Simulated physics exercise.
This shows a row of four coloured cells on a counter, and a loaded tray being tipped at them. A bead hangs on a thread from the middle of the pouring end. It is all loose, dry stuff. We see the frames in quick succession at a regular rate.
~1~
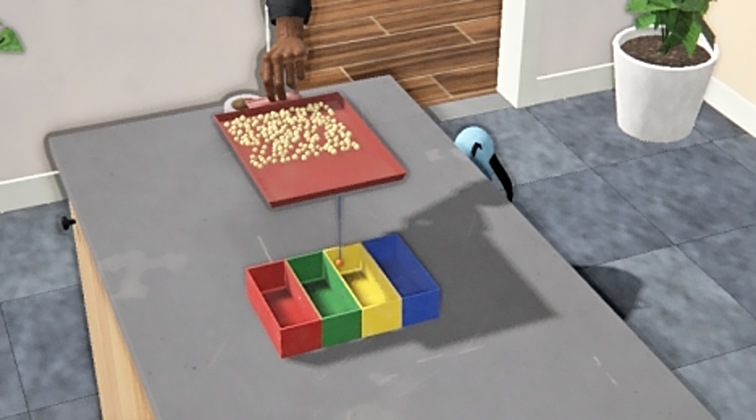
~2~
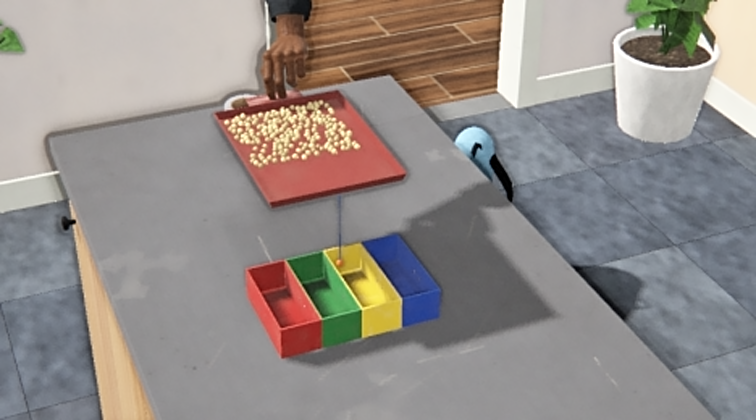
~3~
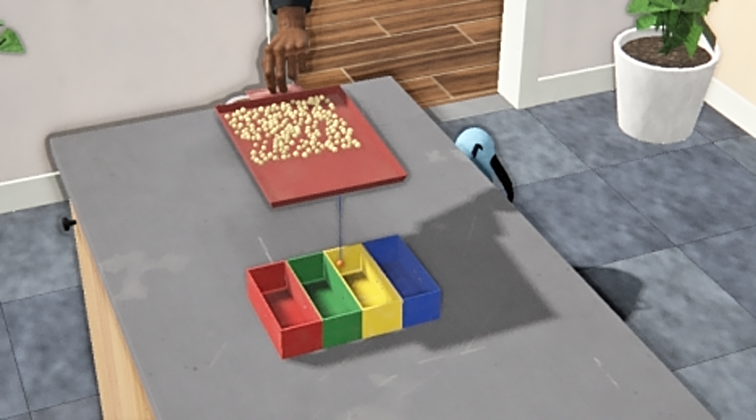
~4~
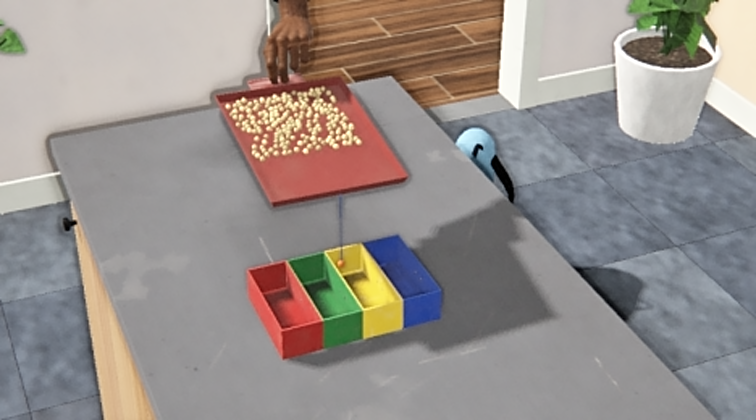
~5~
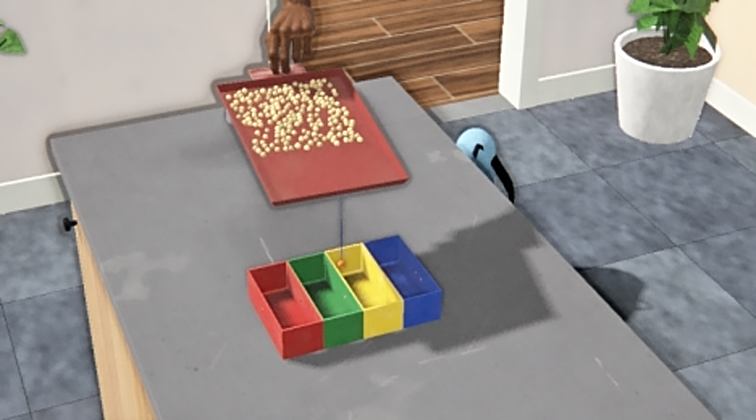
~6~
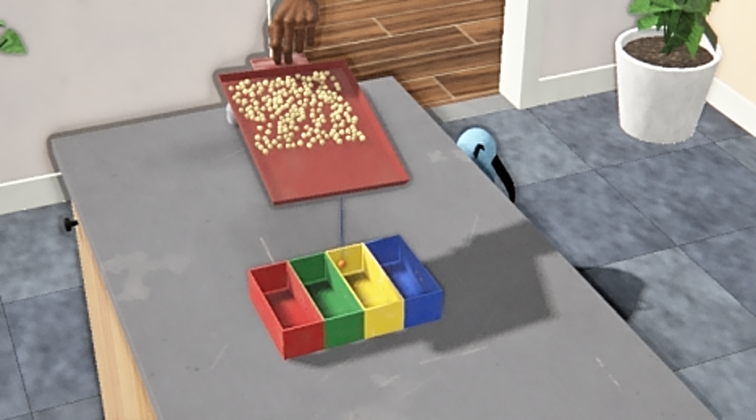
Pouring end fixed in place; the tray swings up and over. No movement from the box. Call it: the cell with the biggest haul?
The blue compartment.
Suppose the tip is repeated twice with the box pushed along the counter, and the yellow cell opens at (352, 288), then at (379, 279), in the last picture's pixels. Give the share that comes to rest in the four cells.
About 60 in a hundred, then about 90 in a hundred.
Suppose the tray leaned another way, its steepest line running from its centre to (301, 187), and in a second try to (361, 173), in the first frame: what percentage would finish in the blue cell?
Roughly 0 % in the first case and 70 % in the second.
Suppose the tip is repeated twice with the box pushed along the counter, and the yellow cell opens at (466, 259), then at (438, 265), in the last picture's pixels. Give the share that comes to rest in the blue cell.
Trial 1 0%, trial 2 0%.
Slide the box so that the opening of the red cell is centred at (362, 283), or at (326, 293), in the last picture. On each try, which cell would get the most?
In order: The green cell, that yellow cell.
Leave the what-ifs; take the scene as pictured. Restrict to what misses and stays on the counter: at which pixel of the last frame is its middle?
At about (481, 339).
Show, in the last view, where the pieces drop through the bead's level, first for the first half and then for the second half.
The first part passes (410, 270); everything after passes (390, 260).
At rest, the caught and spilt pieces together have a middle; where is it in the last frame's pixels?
I'd say the middle ends up at about (405, 306).
Soon after the last picture, tray tipped steeply; about a third on the tray; about a quarter in the blue cell; a small part in the yellow cell; a stray few in the green cell; about a quarter falling or outside the box.
A little later, tray tipped past a quarter turn; about half in the blue cell; about a quarter in the yellow cell; a small part in the green cell; about a quarter falling or outside the box.
Later still, tray tipped past a quarter turn; about half in the blue cell; about a quarter in the yellow cell; a small part in the green cell; about a quarter falling or outside the box.
At rest, tray tipped past a quarter turn; about half in the blue cell; about a quarter in the yellow cell; a small part in the green cell; none in the red cell; about a quarter outside the box.
